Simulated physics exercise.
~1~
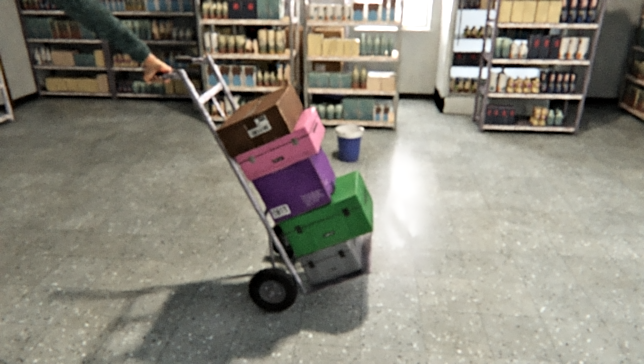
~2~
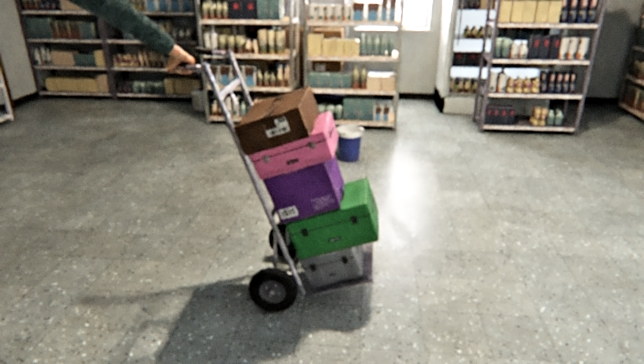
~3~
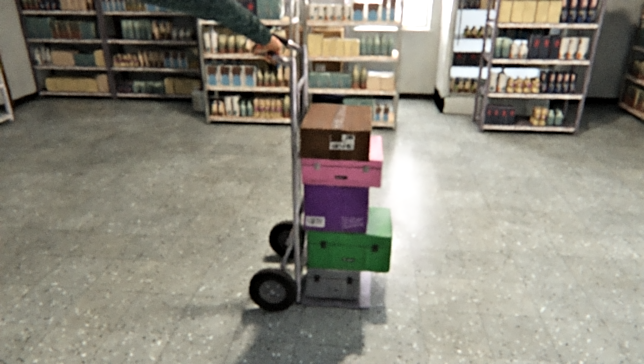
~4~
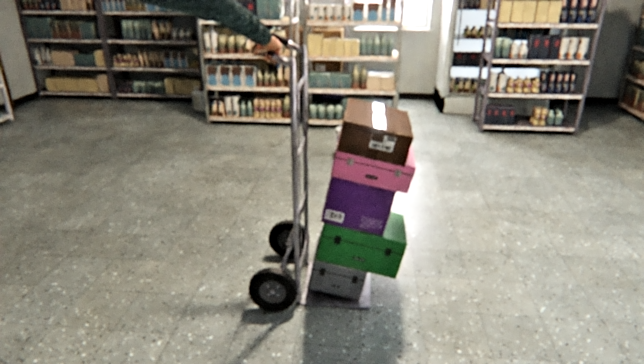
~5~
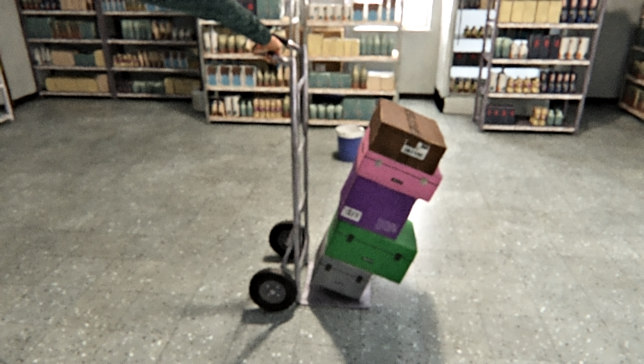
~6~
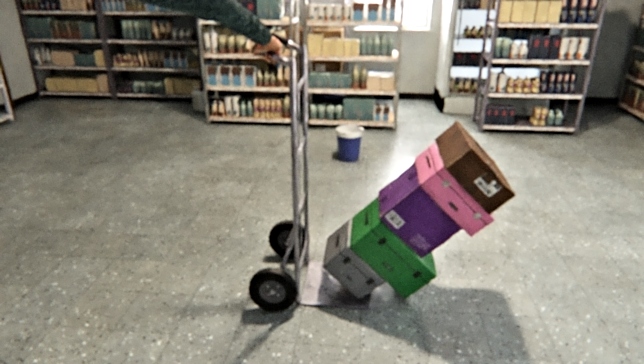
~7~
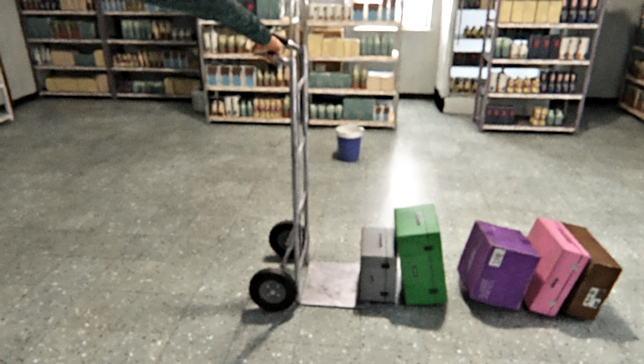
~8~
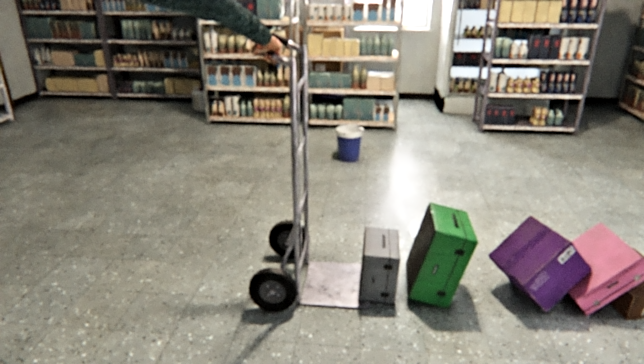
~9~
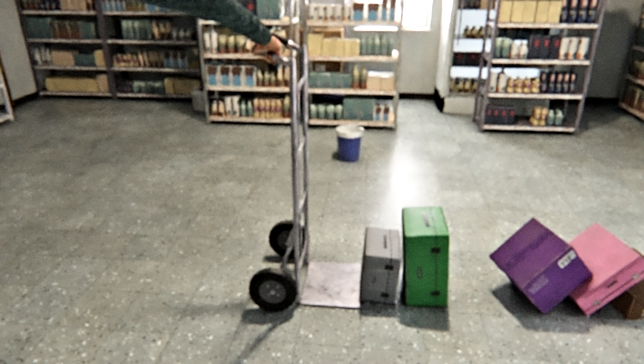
A hand swings a loaded hand truck upright, and its stacked boxes topple rightward onto the floor.
